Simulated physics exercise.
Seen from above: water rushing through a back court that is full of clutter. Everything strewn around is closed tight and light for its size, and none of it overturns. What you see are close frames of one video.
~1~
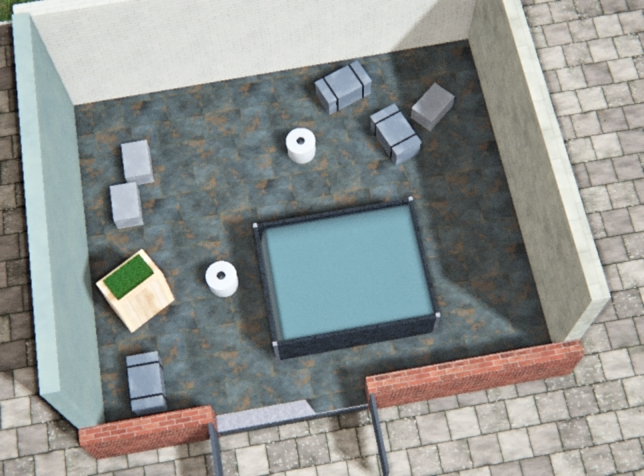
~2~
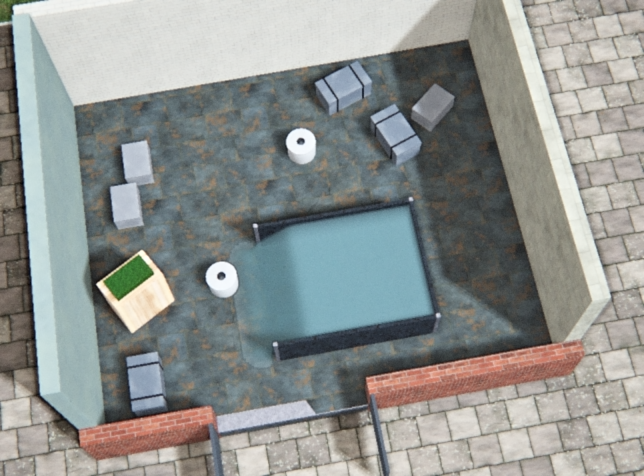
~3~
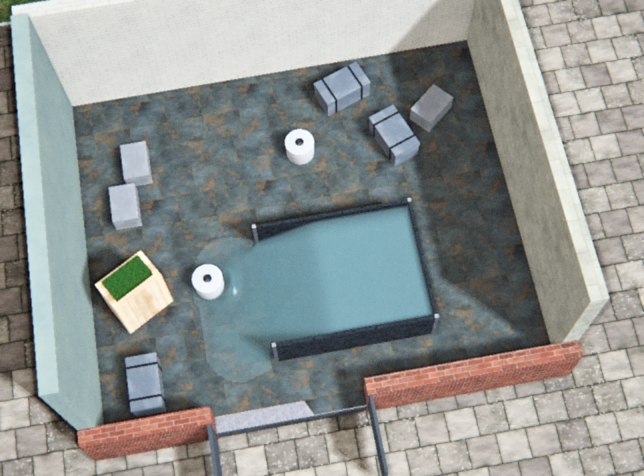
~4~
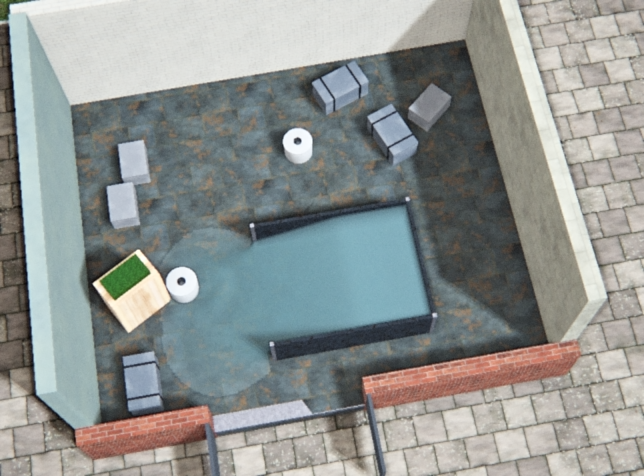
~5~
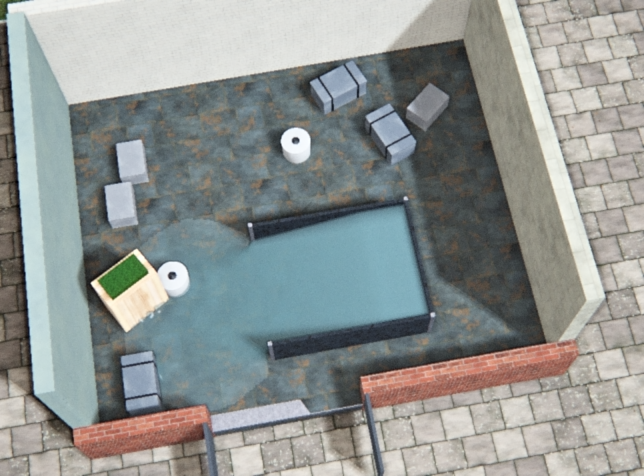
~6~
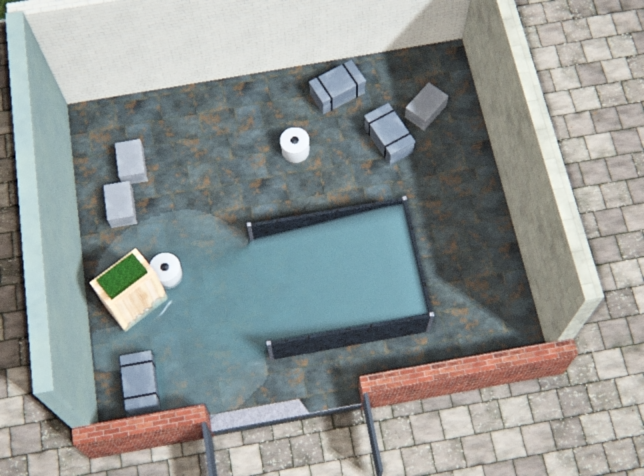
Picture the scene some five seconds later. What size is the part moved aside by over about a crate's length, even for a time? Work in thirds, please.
The things swept well aside make up a third to two thirds.
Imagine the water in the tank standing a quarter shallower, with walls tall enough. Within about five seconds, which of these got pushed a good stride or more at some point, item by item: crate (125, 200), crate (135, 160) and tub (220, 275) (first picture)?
Answers in the order asked: Went past the threshold, went past the threshold, went past the threshold.
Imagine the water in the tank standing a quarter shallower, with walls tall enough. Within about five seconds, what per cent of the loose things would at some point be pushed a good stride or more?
I'd say close to 50 per cent of the things.
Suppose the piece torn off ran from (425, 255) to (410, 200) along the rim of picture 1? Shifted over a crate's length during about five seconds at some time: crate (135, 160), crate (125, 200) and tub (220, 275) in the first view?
Results in order: Stayed short / stayed short / stayed short.
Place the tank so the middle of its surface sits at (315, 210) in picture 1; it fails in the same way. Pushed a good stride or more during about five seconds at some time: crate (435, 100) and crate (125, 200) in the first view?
In the order asked: Lacked the distance and got displaced that much.
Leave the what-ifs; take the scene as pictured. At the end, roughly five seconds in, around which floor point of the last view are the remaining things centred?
Mean position: Approx. (324, 154) px.
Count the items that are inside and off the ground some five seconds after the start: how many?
It works out to 2.
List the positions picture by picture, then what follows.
In the first picture, a tub at (221, 275), on the bottom; a trunk at (145, 380), on the bottom; 0 of 8 have shifted.
In the second picture, a tub at (222, 276) rests on the ground; a trunk at (145, 381), on the bottom; 0 of 8 have shifted.
In the third picture, a tub at (207, 278) rests on the ground, close to its start; a trunk at (144, 381) rests on the ground; 1 of 8 have shifted.
In the fourth picture, a tub at (181, 281) rests on the ground, a stride from its start; a trunk at (142, 380), on the bottom; 1 of 8 have shifted.
In the fifth picture, a tub at (172, 276) rests on the ground, a stride from its start; a trunk at (140, 380) rests on the ground; 1 of 8 have shifted.
In the sixth picture, a tub at (165, 267), afloat, a stride from its start; a trunk at (138, 380) rests on the ground; 1 of 8 have shifted.
A moment on, 1 of 8 are well off their spots; 1 afloat.
Next, 2 of 8 are well off their spots; 2 afloat.
Later, 4 of 8 are well off their spots; 4 afloat.
In the end, 4 of 8 are well off their spots, and 4 have been at some point; 2 afloat.
